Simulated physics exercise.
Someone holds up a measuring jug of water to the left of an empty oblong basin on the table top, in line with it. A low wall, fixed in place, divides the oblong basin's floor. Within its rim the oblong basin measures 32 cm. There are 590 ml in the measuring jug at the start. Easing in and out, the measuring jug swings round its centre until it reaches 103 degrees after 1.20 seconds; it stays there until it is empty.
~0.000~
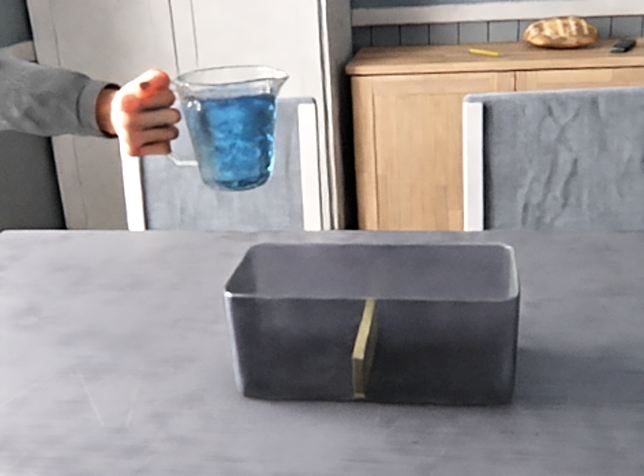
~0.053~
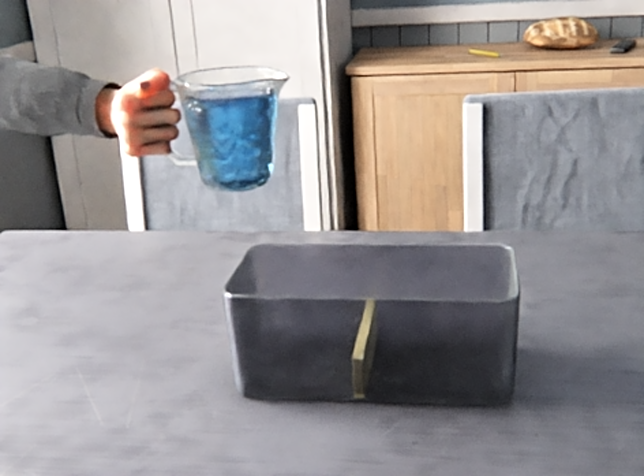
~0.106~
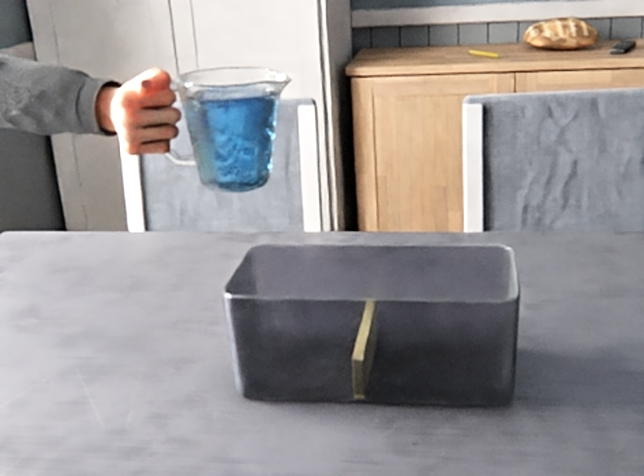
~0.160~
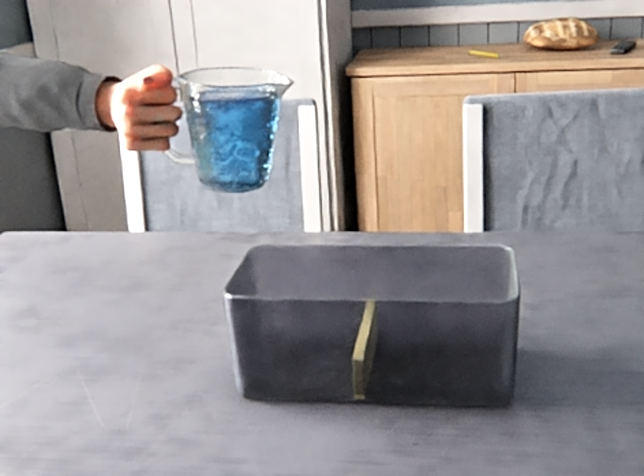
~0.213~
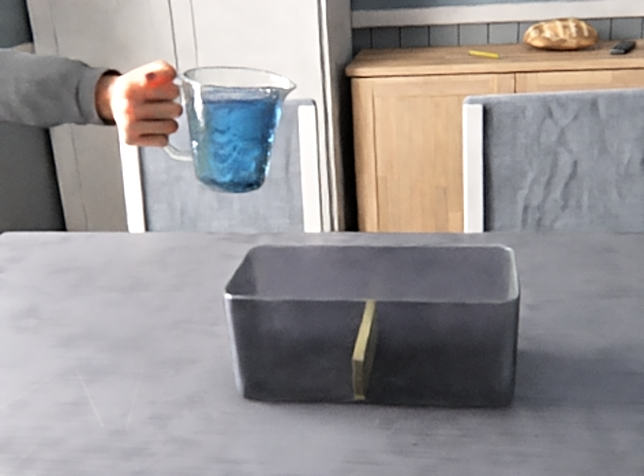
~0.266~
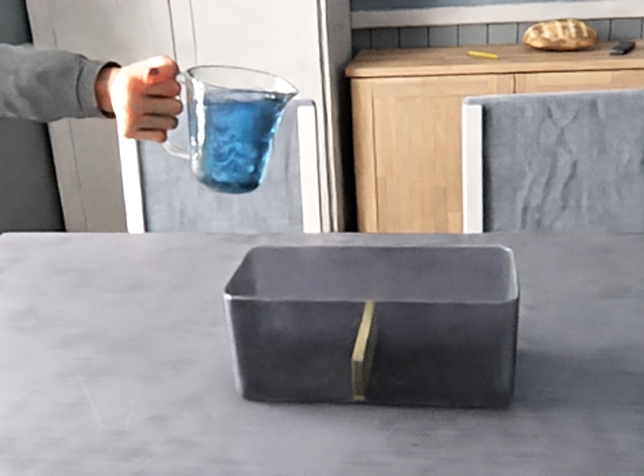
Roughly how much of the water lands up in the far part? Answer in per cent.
Around 73 %.
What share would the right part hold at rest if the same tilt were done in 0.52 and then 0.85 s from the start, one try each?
I'd expect close to 55 per cent and then close to 65 per cent.
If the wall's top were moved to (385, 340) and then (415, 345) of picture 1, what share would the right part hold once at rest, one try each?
Try 1: 40 %; try 2: 10 %.
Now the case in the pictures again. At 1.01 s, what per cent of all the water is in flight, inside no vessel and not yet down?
About 22 percent.
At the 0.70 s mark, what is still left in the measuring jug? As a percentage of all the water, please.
About 76 per cent.
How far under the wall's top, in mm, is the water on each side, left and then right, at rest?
For the left, around 44 mm; for the right, around 32 mm.
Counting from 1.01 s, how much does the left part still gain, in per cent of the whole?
It comes to some 22 per cent.
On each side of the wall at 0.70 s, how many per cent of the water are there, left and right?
Left roughly 0 per cent, right roughly 4.
Then, 0.70 s in, the tilt is 64° and 77 per cent is still to pour, 0 is left of the wall and 4 right of it.
Then, 1.01 s in, the tilt is 97° and 22 per cent is still to pour, 5 is left of the wall and 52 right of it.
Then, 1.34 s in, the tilt is 103° and 0 per cent is still to pour, 25 is left of the wall and 73 right of it.
Then, 1.70 s in, the tilt is 103° and 0 per cent is still to pour, 27 is left of the wall and 73 right of it.
Finally, 26 per cent lies left of the wall, 73 right of it and 1 outside.
